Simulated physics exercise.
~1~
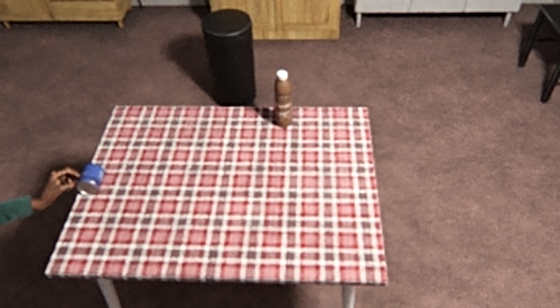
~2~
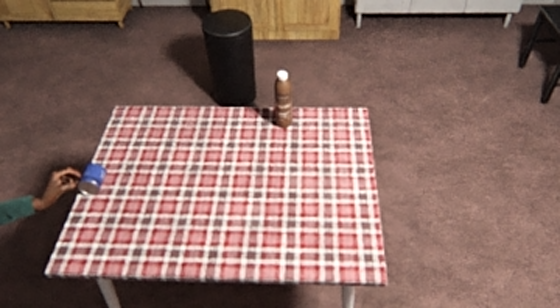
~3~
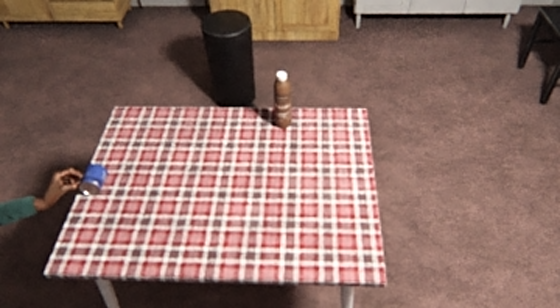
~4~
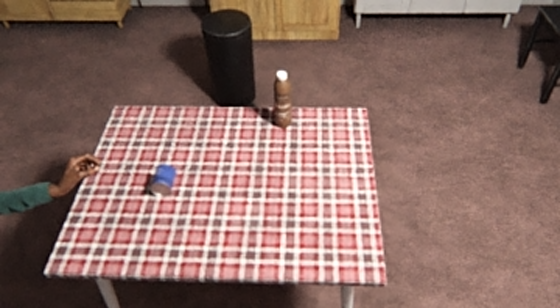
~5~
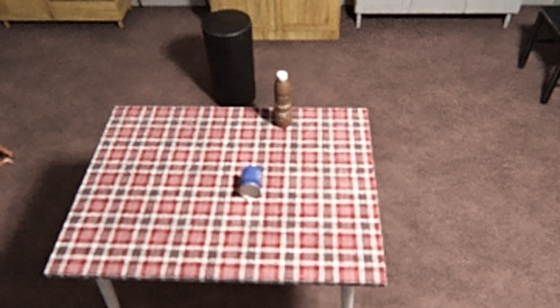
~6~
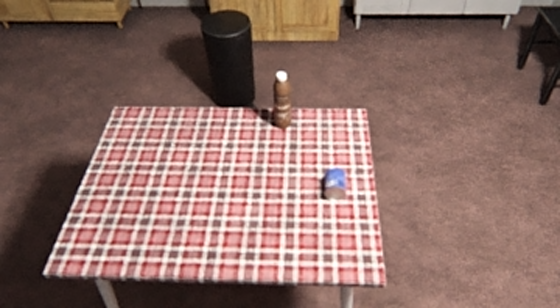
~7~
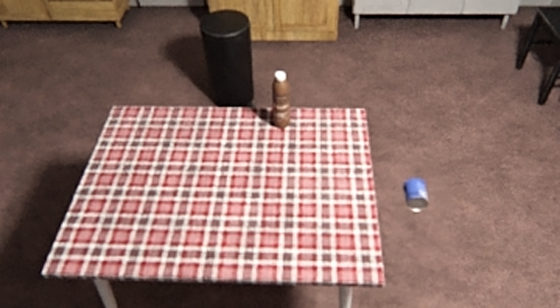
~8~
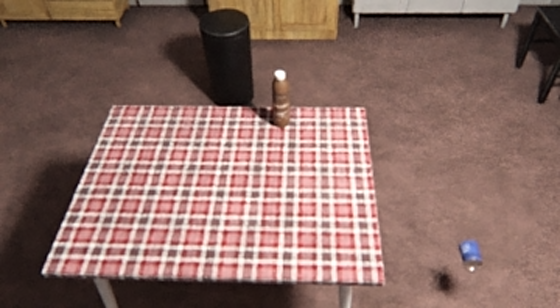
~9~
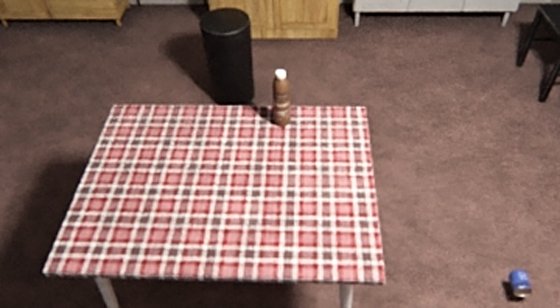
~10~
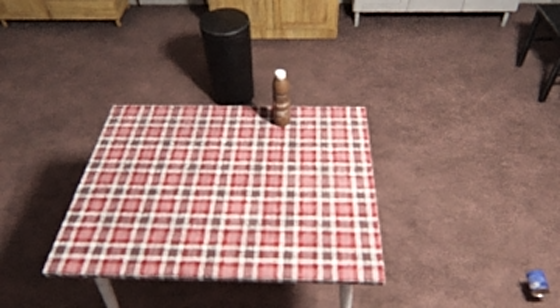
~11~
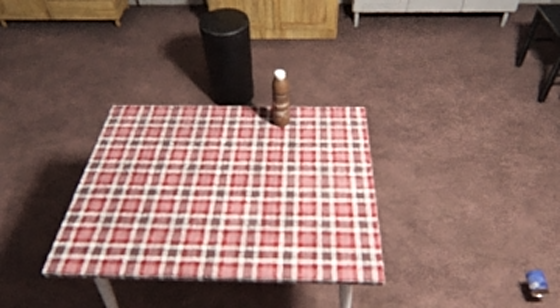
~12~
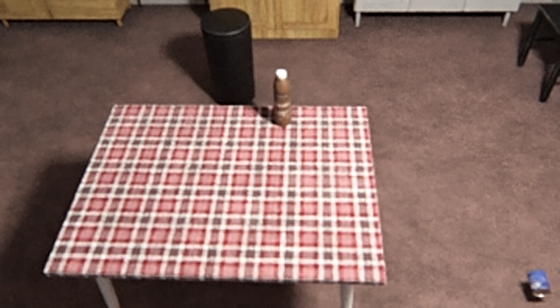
A blue tin leaves a hand, rolls right across the checked table, and drops to the floor.
